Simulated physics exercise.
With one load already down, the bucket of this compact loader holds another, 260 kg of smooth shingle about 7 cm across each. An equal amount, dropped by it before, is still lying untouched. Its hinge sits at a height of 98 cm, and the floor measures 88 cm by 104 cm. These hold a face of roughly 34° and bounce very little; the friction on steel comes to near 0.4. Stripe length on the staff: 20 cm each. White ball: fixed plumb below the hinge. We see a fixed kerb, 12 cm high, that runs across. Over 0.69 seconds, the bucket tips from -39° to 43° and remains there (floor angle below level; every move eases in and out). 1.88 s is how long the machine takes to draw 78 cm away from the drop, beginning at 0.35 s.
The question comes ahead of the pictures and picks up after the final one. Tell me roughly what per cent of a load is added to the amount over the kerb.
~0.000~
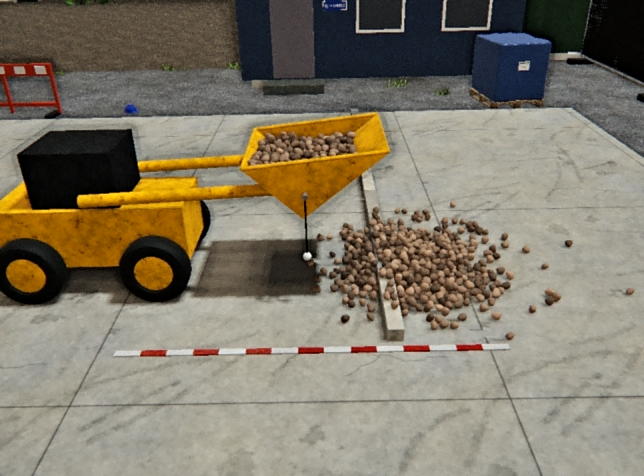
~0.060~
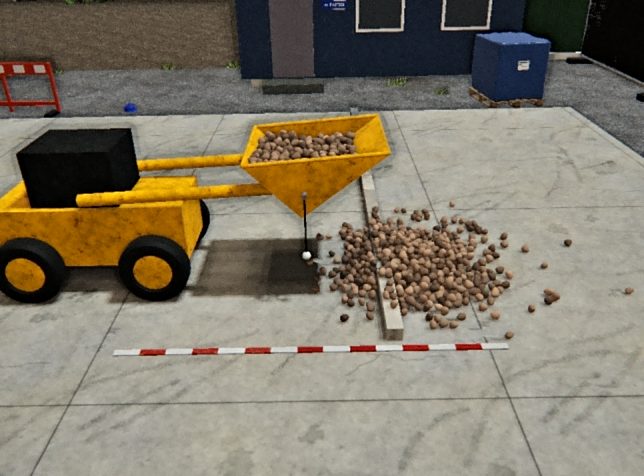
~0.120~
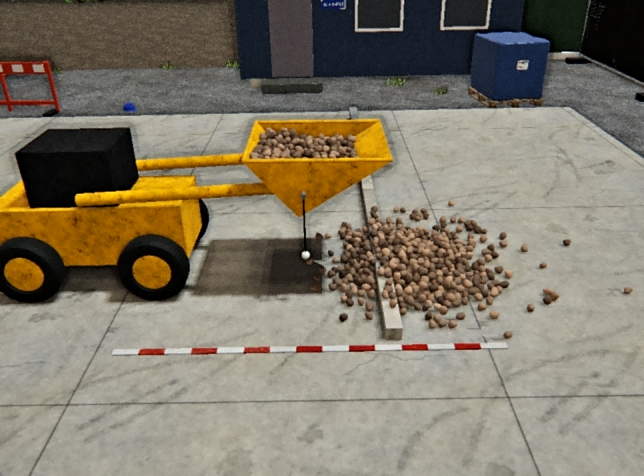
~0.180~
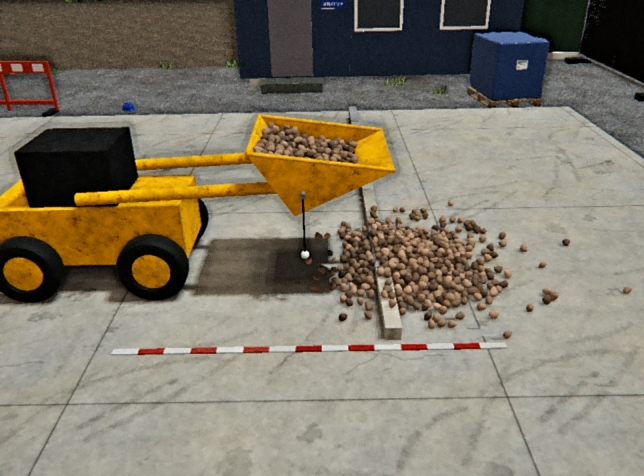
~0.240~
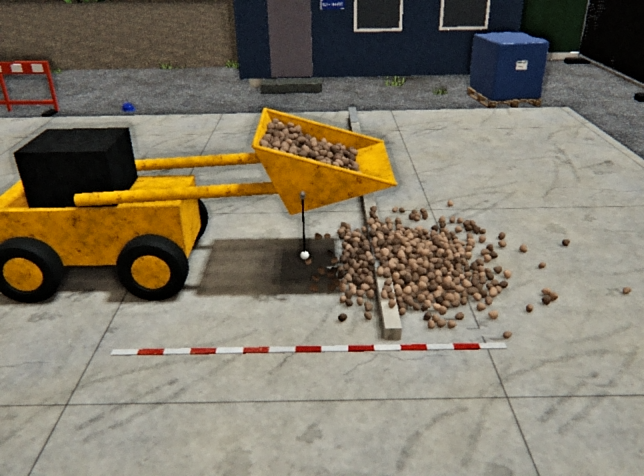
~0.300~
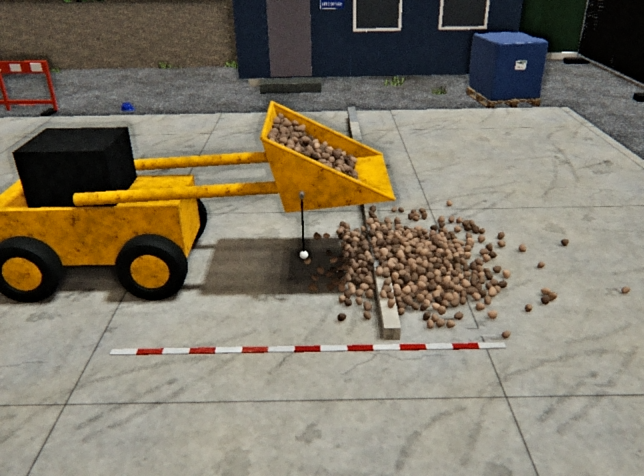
Roughly 26 per cent of a load is added.
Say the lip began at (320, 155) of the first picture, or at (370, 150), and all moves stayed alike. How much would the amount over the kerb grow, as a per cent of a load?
About 0 per cent for the first, 10 per cent for the second.
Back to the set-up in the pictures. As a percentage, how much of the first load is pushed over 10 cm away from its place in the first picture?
Some 10 percent, give or take.
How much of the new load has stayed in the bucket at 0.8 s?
Around 70 in a hundred.
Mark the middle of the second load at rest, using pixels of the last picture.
Their centre ends up near (356, 258).
After 0.5 s the floor is at 31°; in per cent of one load, 100 in the bucket, 28 on this side of the kerb, 72 over the kerb; the foremost stones are at (548, 269).
After 0.8 s the floor is at 43°; in per cent of one load, 71 in the bucket, 57 on this side of the kerb, 72 over the kerb; the foremost stones are at (548, 269).
After 2.7 s the floor is at 43°; in per cent of one load, 0 in the bucket, 102 on this side of the kerb, 98 over the kerb; the foremost stones are at (543, 260).
After 5.2 s the floor is at 43°; in per cent of one load, 0 in the bucket, 102 on this side of the kerb, 98 over the kerb; the foremost stones are at (543, 260). Net gain over the kerb, 26.
